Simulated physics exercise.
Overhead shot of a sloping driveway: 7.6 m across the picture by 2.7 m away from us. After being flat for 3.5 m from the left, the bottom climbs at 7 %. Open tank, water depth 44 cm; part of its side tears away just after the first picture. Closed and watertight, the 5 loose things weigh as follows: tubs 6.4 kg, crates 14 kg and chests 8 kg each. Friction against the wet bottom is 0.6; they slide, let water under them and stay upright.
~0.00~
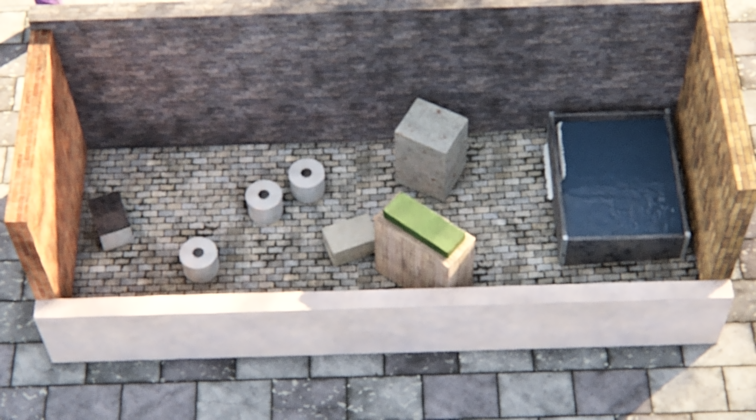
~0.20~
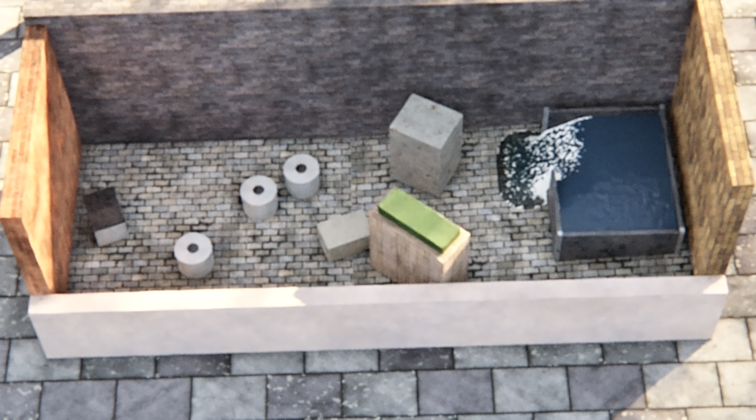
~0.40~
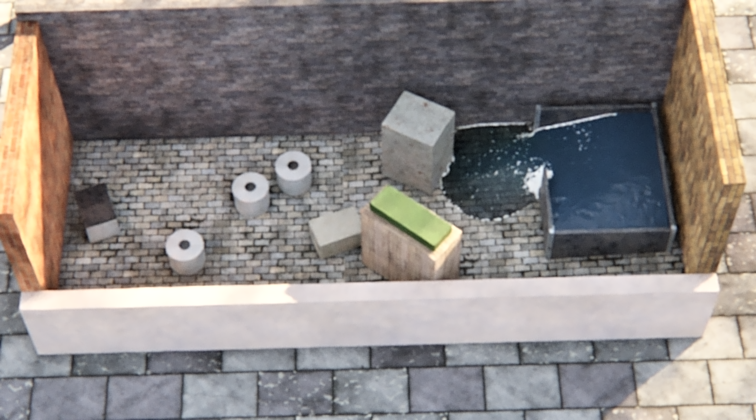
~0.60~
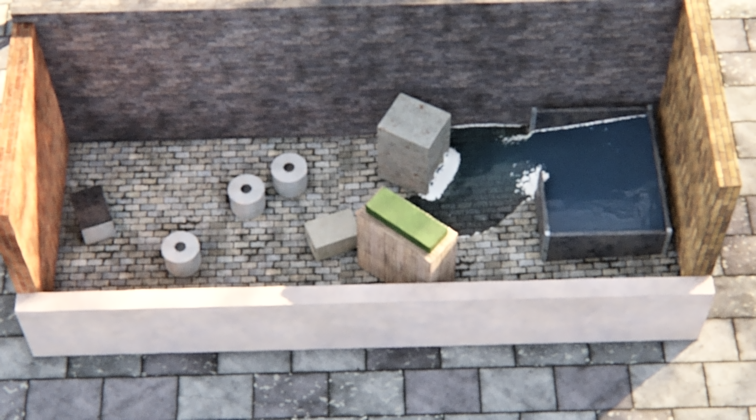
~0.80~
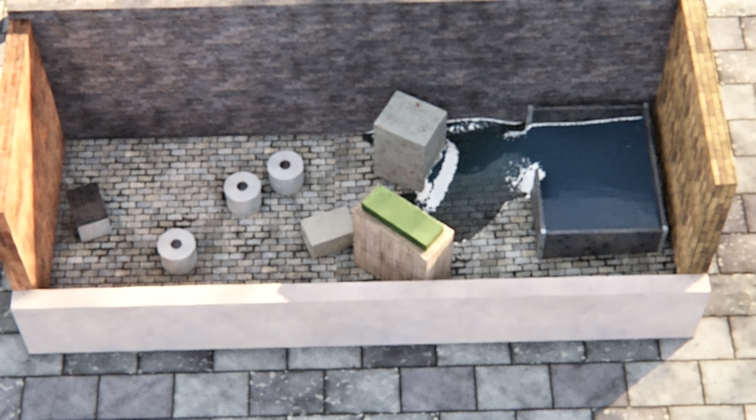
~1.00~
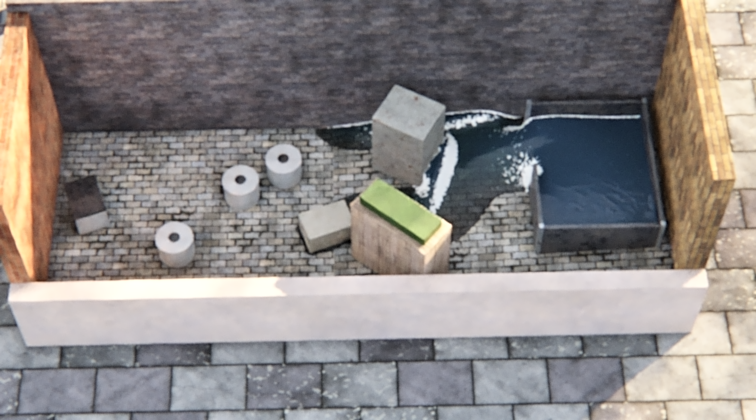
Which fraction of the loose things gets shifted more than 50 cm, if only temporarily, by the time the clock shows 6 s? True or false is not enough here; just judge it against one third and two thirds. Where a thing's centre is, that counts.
It lies between the two marks.
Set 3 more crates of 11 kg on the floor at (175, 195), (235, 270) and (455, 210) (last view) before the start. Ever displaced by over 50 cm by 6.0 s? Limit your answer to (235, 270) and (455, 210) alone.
Respectively inside that and beyond that.
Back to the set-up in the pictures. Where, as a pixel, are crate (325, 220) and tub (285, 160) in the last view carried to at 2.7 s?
First one near (298, 229), second near (225, 179).
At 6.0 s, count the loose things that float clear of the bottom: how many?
It comes to 3.
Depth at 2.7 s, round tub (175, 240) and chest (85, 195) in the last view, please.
I'd estimate 0 cm for the first and 1 cm for the second.
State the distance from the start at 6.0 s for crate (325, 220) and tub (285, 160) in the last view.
Answer, in order asked: 40 cm, 250 cm.
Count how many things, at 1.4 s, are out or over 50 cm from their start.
The count is 0.
After 1.4 s 0 of 5 are over 50 cm from their spots; 0 afloat.
After 2.7 s 2 of 5 are over 50 cm from their spots; 1 afloat.
After 4.2 s 3 of 5 are over 50 cm from their spots; 0 afloat.
After 6.0 s 3 of 5 are over 50 cm from their spots, and 3 have been at some point; 3 afloat.
